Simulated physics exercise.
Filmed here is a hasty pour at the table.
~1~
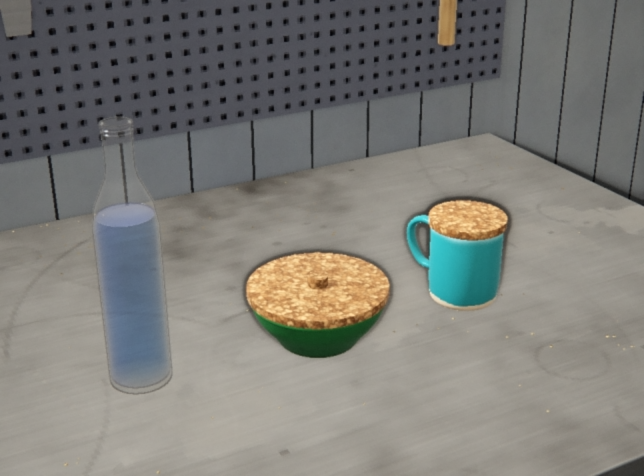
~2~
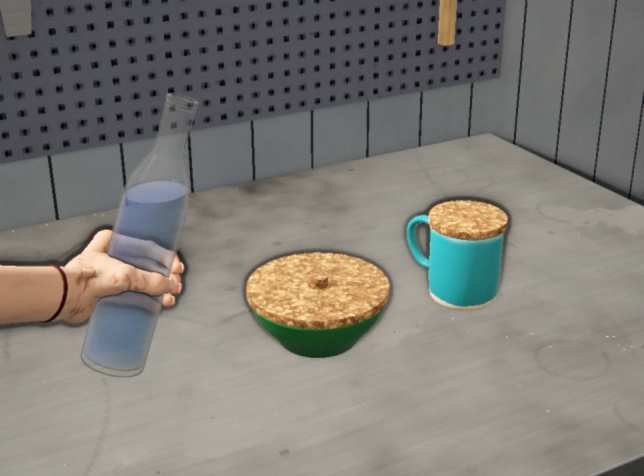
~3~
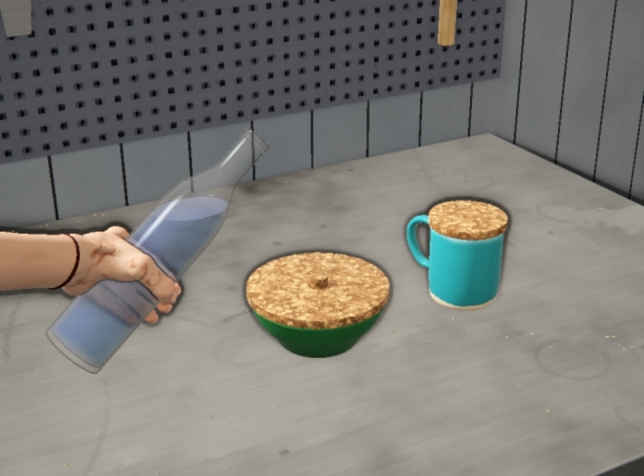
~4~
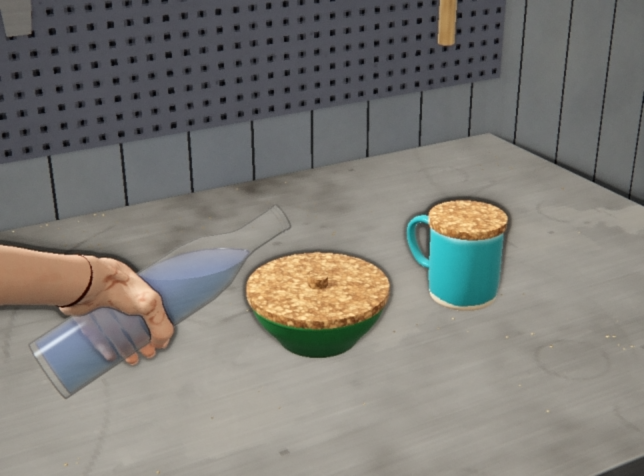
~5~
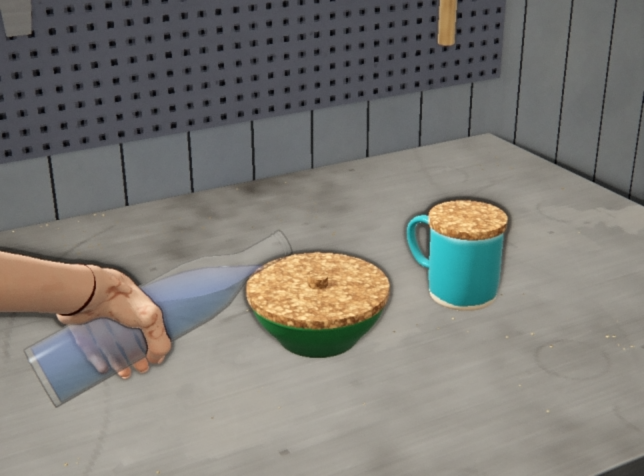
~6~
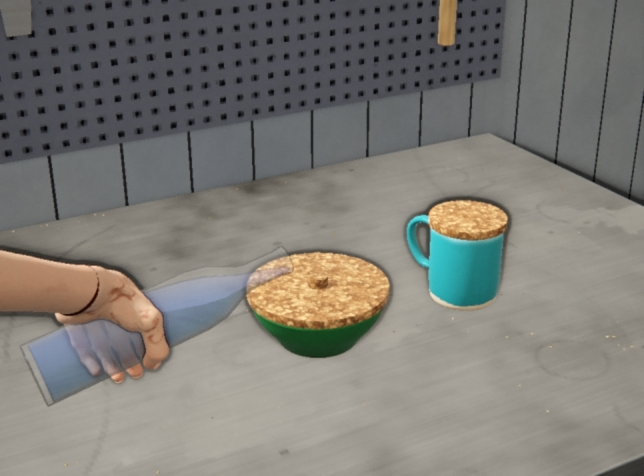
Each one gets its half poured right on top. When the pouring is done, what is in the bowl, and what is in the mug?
The bowl deflects it; the mug deflects it.
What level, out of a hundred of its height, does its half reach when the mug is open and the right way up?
Somewhere near 65 in a hundred, I'd say.
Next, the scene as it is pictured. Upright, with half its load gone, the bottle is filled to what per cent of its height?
About 30 per cent.
A moment on, it hits the lid of the bowl and runs off.
Further on, it hits the lid of the mug and runs off.
When it is over, the bowl is empty, in a puddle; the mug is empty, in a puddle.
